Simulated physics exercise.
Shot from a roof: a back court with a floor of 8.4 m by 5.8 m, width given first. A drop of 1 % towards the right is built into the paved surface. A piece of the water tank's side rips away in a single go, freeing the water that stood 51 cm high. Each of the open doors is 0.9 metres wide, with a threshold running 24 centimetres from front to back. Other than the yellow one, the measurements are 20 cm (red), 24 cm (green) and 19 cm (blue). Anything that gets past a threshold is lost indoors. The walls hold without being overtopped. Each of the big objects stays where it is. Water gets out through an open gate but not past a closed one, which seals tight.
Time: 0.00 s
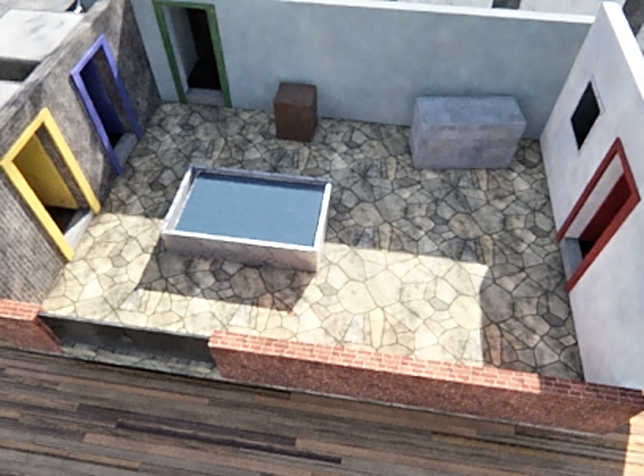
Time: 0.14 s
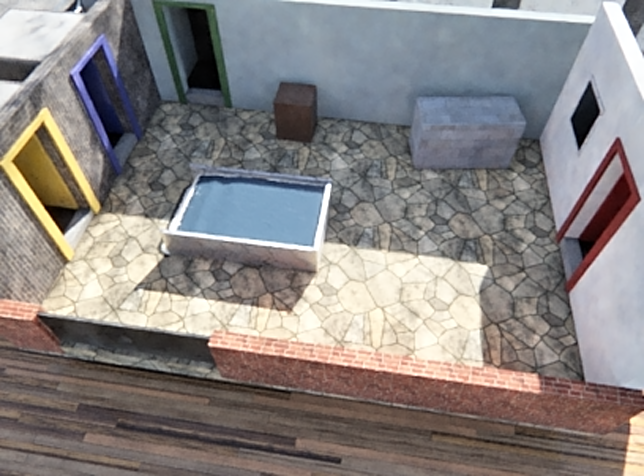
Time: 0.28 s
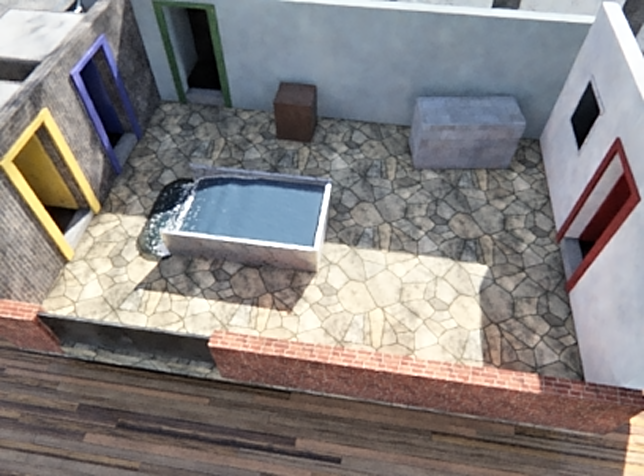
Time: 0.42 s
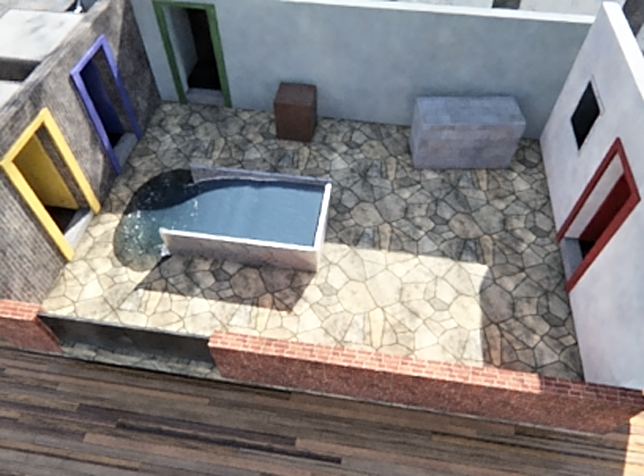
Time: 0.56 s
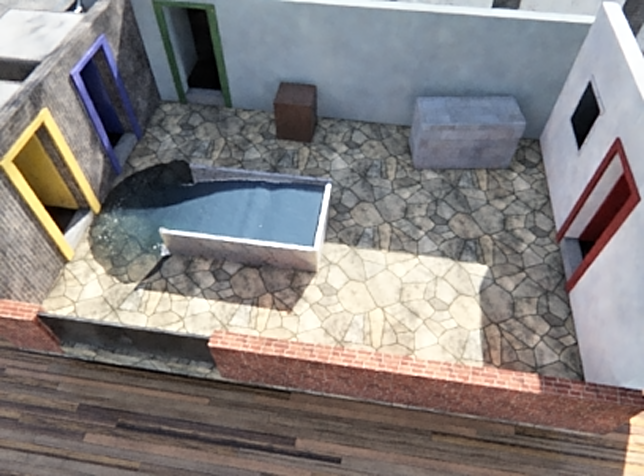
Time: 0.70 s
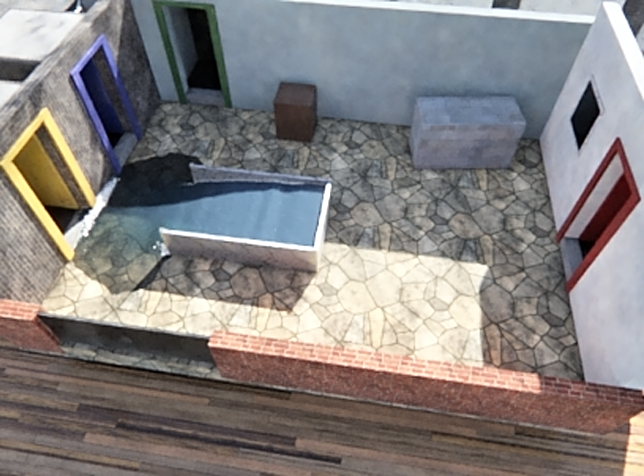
A water tank's left side opens and water spreads across the stone floor toward the left wall.
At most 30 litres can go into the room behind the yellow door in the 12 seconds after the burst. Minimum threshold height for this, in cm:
22 cm, roughly.
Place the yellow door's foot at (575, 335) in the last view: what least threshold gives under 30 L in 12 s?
You'd want it roughly 6.0 cm high.
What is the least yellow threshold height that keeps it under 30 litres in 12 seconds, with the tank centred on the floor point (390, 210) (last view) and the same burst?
Some 9.0 cm.
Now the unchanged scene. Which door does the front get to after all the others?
Answer: Red.
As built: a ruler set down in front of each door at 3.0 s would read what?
Depths in cm: Red 0, yellow 23, green 18, blue 16.
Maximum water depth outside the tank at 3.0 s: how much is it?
About 30 cm.
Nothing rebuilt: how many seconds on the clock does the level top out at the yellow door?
It peaks around 2.2 s.
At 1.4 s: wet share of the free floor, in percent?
Approximately 15 % of the floor.
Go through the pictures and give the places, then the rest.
Still water, 51 cm deep, in the water tank at (250, 208); the yellow door at (60, 194) is dry, in the first picture.
The gap is at (185, 213), the front 0.2 m out at (163, 249); the back of the water tank holds 51 cm, in the second picture.
The gap is at (185, 214), the front 0.6 m out at (141, 243); the back of the water tank holds 51 cm, in the third picture.
The front is at (118, 234), 1.1 m from the gap at (185, 214); 2.0 m2 of floor is wet, 51 cm left at the back, in the fourth picture.
The gap is at (185, 214), the front 1.6 m out at (94, 229); the back of the water tank holds 51 cm, in the fifth picture.
Water pours out at (186, 214) and has run 1.8 m, to (86, 209); about 6 cm deep outside, 51 cm at the back; water is at the yellow door at (60, 194), in the sixth picture.
After 1.4 s water covers 15 % of the floor, deepest (30 cm) near (106, 214); 27 cm at the yellow door, 20 litres in over its 15 cm threshold.
After 3.0 s water covers 25 % of the floor, deepest (30 cm) near (36, 315); 23 cm at the yellow door, 94 litres in over its 15 cm threshold.
After 12.0 s water covers 95 % of the floor, deepest (13 cm) near (535, 140); 3 cm at the yellow door, 110 litres in over its 15 cm threshold.
At the yellow door as built, the water arrived by 0.7 s and peaked near 27 cm at 2.2 s.
Run again over the same 12 s with other heights there, 62 litres in over 18.5 cm, 10 litres over 25 cm. The limit of 30 litres is kept from about 22 cm up.
